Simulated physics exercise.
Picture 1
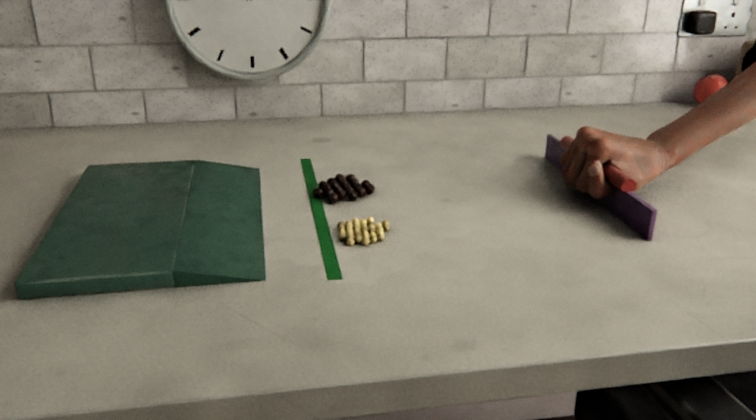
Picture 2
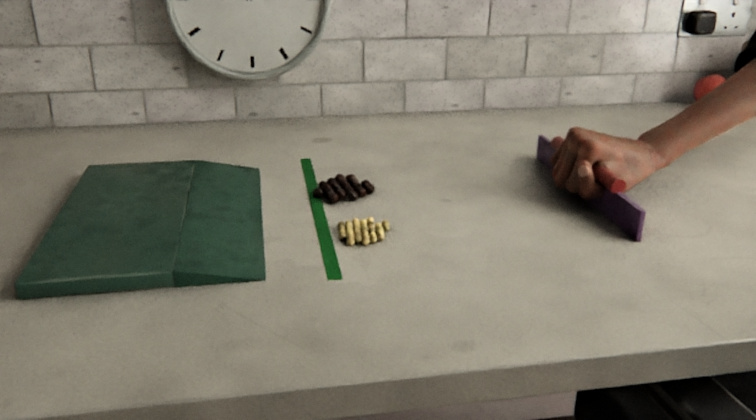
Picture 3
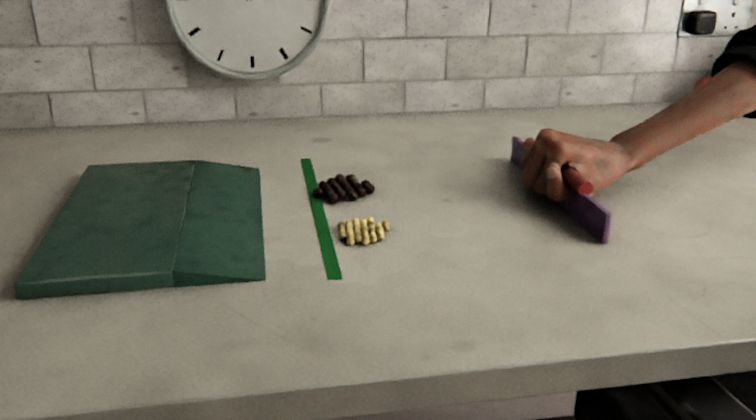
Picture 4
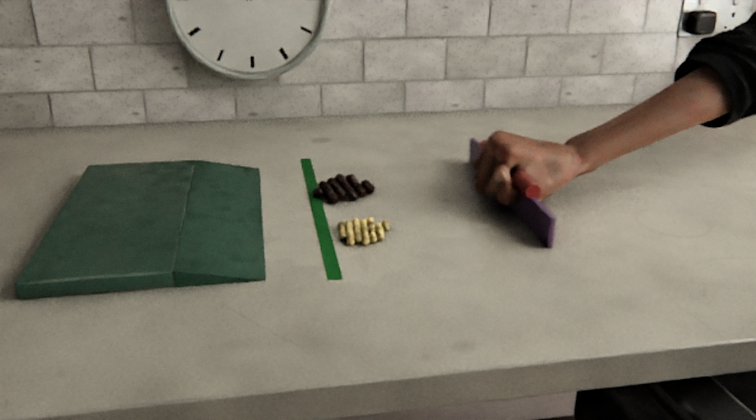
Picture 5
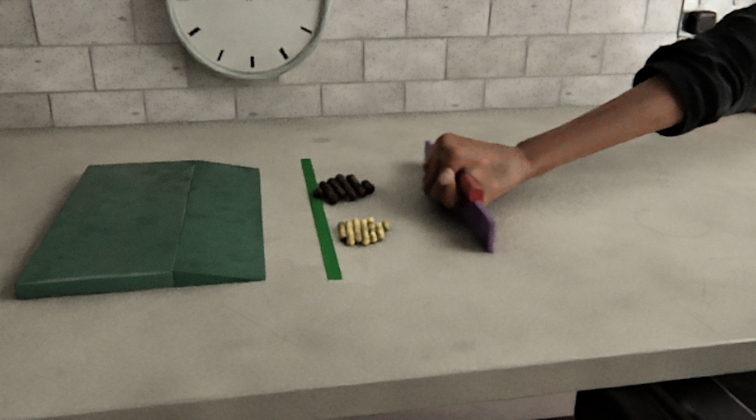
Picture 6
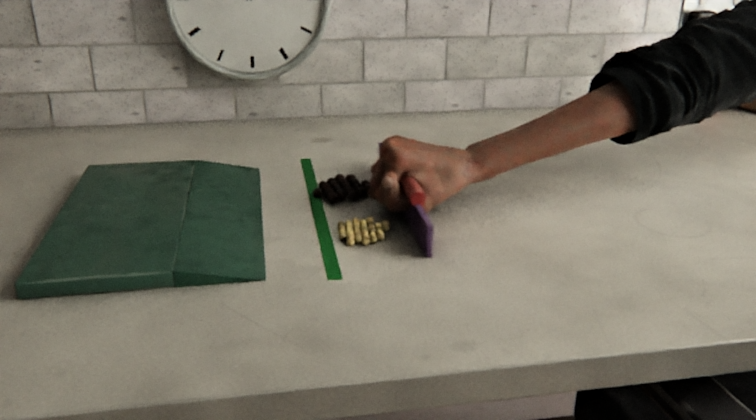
On a pale kitchen counter, a hand slid a purple scraper leftward, slowly at first and then faster, up close to two small piles, one dark and one cream, beside a green tape strip.
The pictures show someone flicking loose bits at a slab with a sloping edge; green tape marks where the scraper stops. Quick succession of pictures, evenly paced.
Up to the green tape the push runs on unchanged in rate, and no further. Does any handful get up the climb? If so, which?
The nearer handful does; the farther handful does.
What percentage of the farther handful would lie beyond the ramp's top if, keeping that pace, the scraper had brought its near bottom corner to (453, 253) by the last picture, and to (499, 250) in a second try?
About 90 %, then about 60 %.
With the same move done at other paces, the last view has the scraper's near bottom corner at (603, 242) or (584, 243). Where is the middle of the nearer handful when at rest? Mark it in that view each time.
Lab note: Resting centre (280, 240) for the first pace, (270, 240) for the second.
Then, 0.06 s on from there, scraper still moving, near (344, 181); nearer handful the whole lot short of the ramp; farther handful the whole lot short of the ramp.
Then, 0.15 s on from there, scraper stopped at the green tape; nearer handful near two thirds on the ramp, near a third short of the ramp; farther handful near half on the ramp, near half short of the ramp.
Then, 0.43 s on from there, scraper stopped at the green tape; nearer handful the whole lot past the top; farther handful the bulk past the top, a little on the ramp.
In the end, scraper stopped at the green tape; nearer handful the whole lot past the top; farther handful the bulk past the top, a little on the ramp, a little short of the ramp.
